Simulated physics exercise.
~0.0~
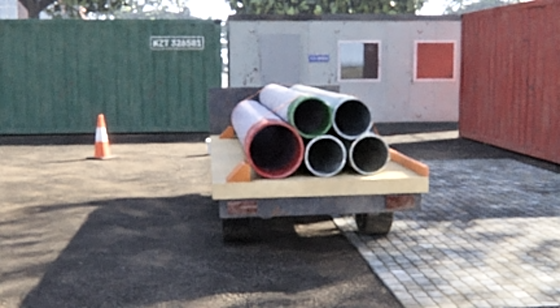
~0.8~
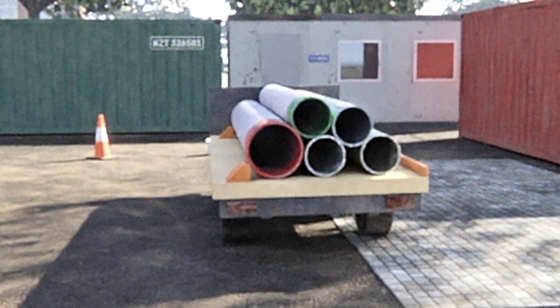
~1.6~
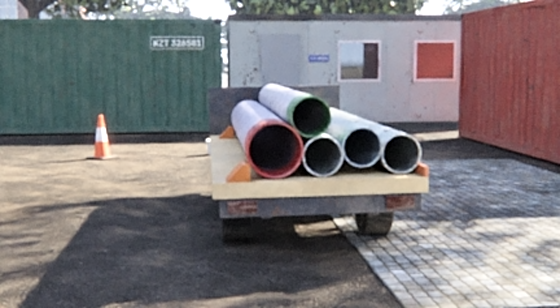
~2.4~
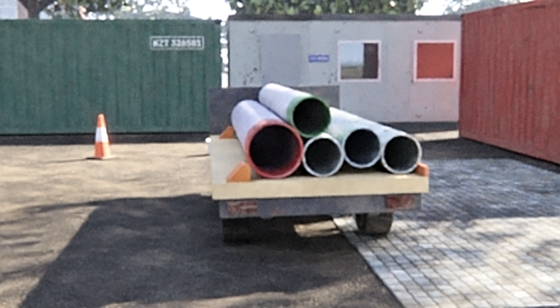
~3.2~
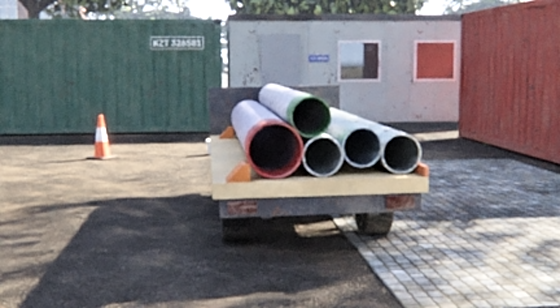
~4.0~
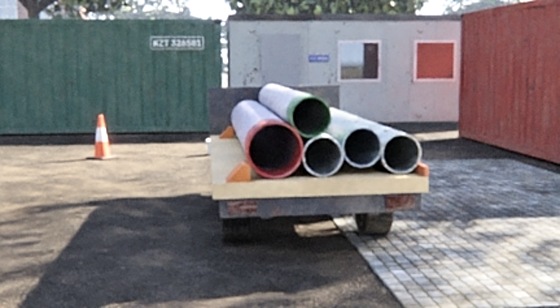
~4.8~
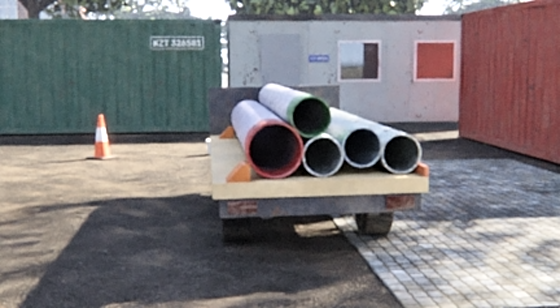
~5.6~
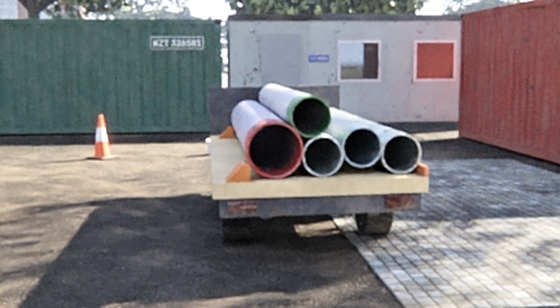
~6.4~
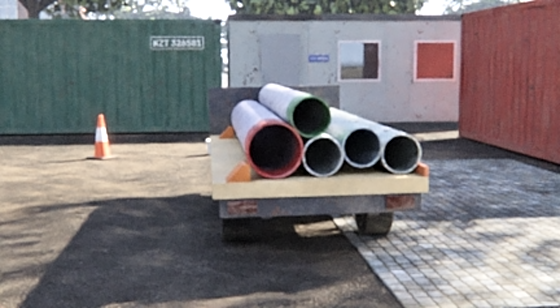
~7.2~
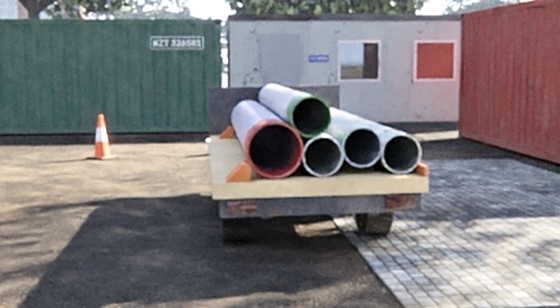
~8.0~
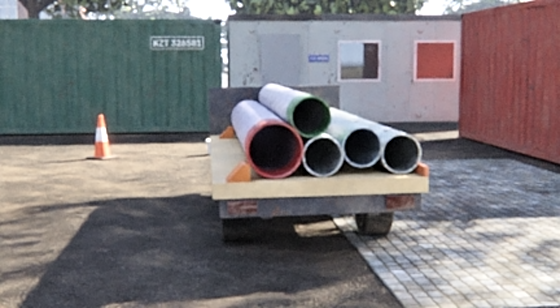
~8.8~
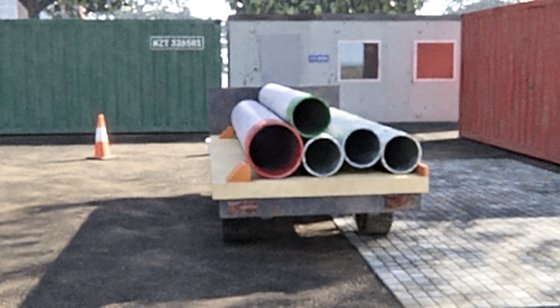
A parked trailer holds five stacked pipes that shift and settle, all staying aboard.
